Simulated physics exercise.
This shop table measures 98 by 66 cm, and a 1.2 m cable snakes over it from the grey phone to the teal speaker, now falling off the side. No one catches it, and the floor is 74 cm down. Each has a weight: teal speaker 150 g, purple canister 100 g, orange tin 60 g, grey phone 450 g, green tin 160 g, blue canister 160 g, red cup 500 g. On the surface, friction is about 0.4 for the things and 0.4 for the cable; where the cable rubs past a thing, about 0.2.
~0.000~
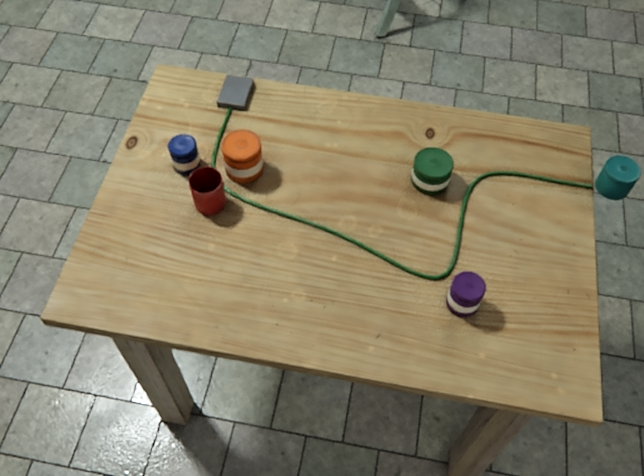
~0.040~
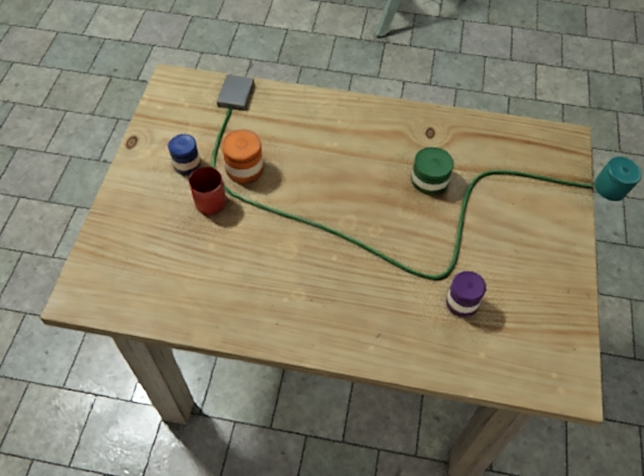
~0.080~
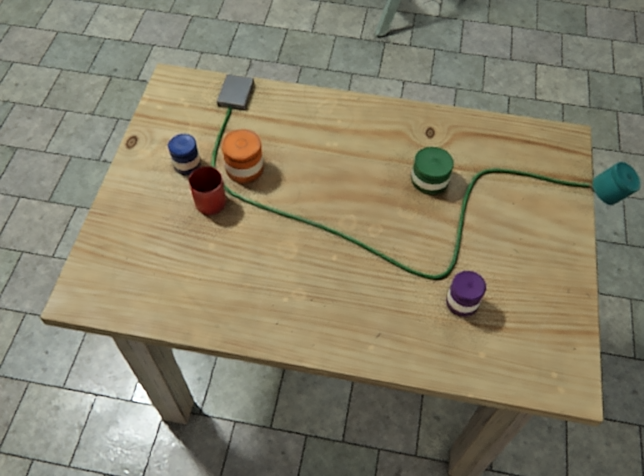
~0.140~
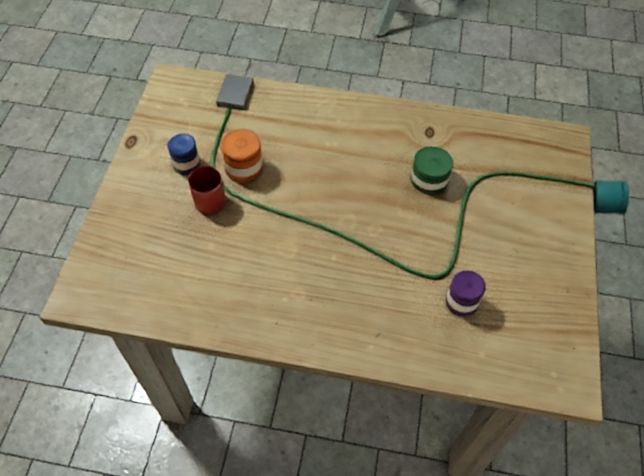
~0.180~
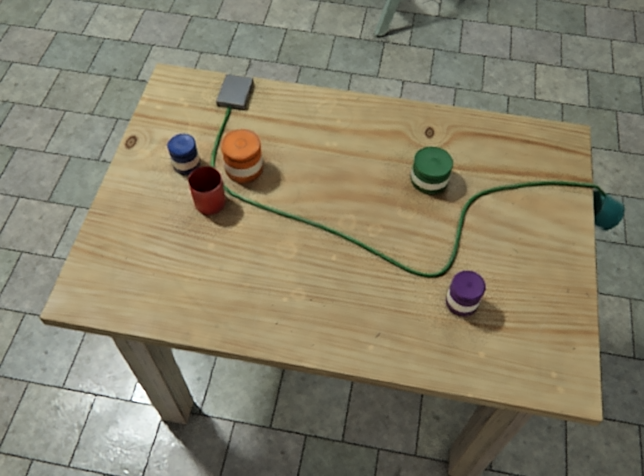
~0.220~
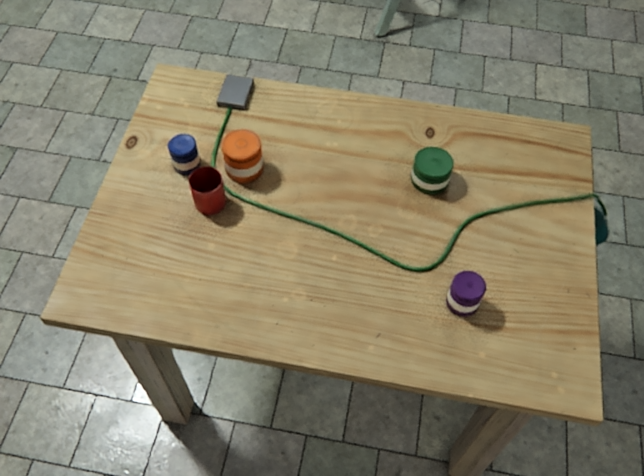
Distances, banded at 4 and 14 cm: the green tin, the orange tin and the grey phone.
In the end the green tin comes to rest close to where it began; the orange tin comes to rest far off; the grey phone comes to rest close to where it began.
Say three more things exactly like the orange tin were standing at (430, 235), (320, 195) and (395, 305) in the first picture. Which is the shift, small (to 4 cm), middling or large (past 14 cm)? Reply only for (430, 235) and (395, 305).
Taking them in turn, the first shows a medium amount of movement and the second shows only a little movement.
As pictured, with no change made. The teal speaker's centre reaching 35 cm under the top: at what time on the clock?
About: 0.38 s.
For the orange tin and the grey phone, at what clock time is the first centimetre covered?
About: Orange tin 0.32 s, grey phone not at all.
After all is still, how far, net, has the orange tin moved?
No figure to give - the orange tin goes off the top.
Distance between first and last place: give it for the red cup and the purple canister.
For the red cup it's 0 cm, while the purple canister comes to 0 cm.
After 0.5 s, the cable's tail end at (231, 109); orange tin 20 cm off its start, teal speaker over the edge.
After 0.7 s, the cable's tail end at (235, 109); orange tin over the edge, teal speaker over the edge.
After 1.0 s, the cable's tail end at (235, 109); orange tin over the edge, teal speaker over the edge.
After 1.2 s, the cable's tail end at (235, 109); orange tin over the edge, teal speaker over the edge.
After 2.4 s, the cable's tail end at (235, 109); orange tin over the edge, green tin 1 cm off its start at (435, 159), grey phone 1 cm off its start at (237, 90), teal speaker over the edge.
